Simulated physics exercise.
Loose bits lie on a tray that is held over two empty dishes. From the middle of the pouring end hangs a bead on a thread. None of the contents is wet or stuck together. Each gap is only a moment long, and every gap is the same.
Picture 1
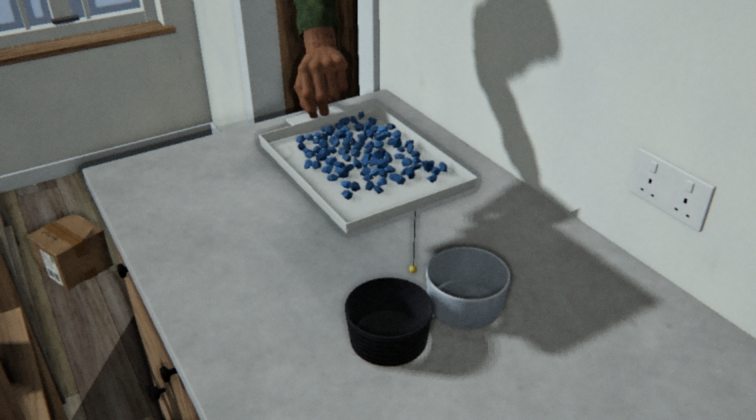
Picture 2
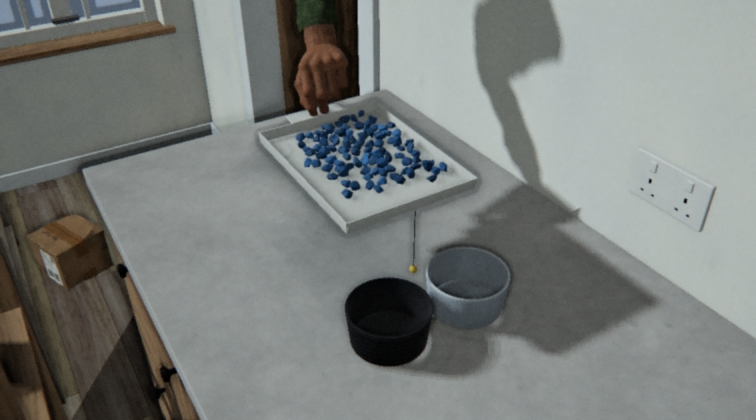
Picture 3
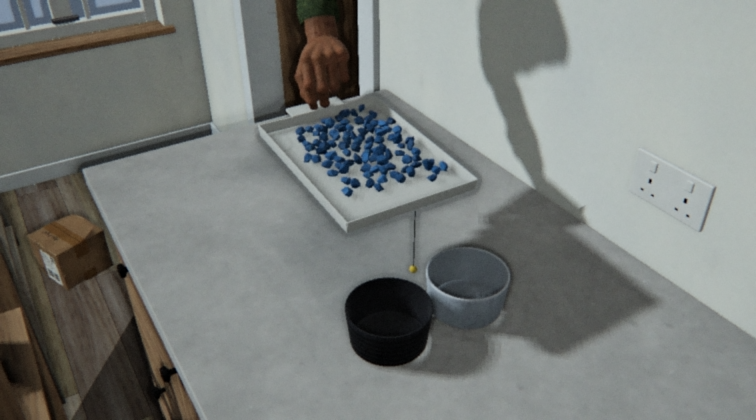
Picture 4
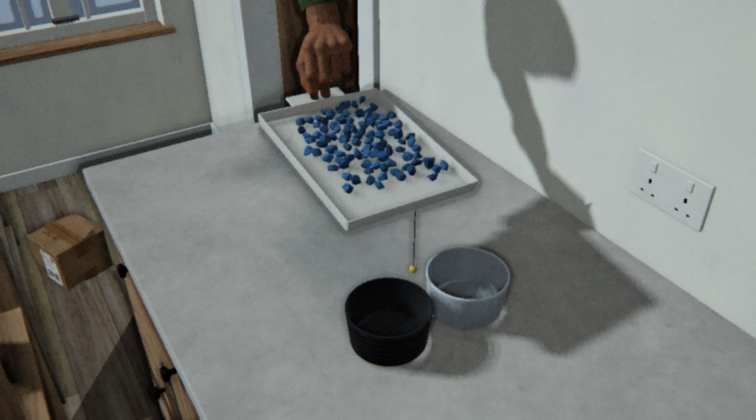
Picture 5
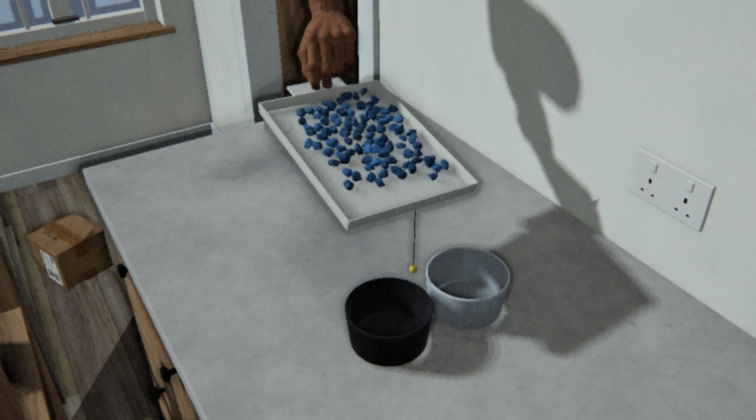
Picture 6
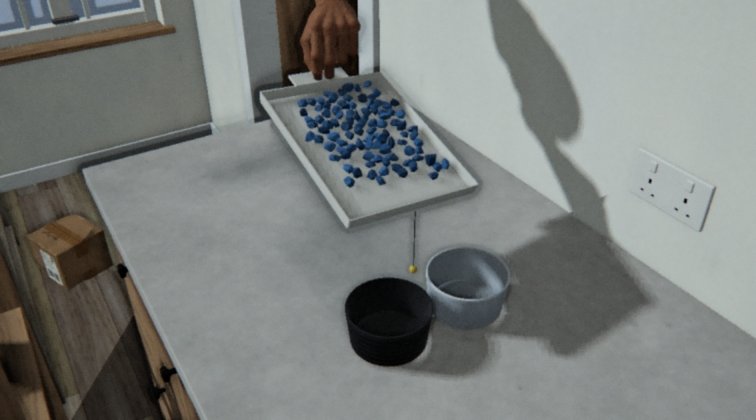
A hand in a green sleeve grips the far end of a white tray above a pale grey worktop, seen from above in a room with a wall socket and a cardboard box. Blue stones cover the tray, with a black dish and a grey dish below and a bead hanging on a thread. The hand slowly raises the tray's far end, tilting it slightly rightward, while the camera stays still.
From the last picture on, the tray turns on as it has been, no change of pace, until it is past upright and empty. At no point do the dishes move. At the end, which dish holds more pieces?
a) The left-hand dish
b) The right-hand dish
(b) The right-hand dish.
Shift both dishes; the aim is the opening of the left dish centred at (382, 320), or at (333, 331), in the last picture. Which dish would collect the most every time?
Case one: The dish at right. Case two: The dish at right.
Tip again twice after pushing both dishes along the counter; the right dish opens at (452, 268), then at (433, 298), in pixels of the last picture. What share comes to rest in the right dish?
Roughly 70 % and 30 %.
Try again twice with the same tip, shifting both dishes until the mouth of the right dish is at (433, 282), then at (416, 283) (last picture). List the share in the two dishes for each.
Well, you'd get about 40 per cent and then about 20 per cent.
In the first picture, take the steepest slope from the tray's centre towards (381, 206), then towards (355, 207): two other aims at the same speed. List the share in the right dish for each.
Shares: About 10 in a hundred, then about 0 in a hundred.
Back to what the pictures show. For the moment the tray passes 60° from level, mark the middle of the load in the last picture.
Check around (440, 172) in the last picture.
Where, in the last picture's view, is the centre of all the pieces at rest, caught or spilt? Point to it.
Near (469, 298), more or less.
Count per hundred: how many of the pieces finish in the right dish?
It works out to roughly 80 percent of the load.
Soon after the last picture, tray tipped steeply; nearly all on the tray; a small part in the air.
A little later, tray tipped right over; about a quarter on the tray; a stray few in the left dish; about half in the right dish; a small part outside both; a small part in the air.
Later still, tray tipped past a quarter turn; a small part in the left dish; most in the right dish; a small part outside both.
At rest, tray tipped past a quarter turn; a small part in the left dish; most in the right dish; a small part outside both.
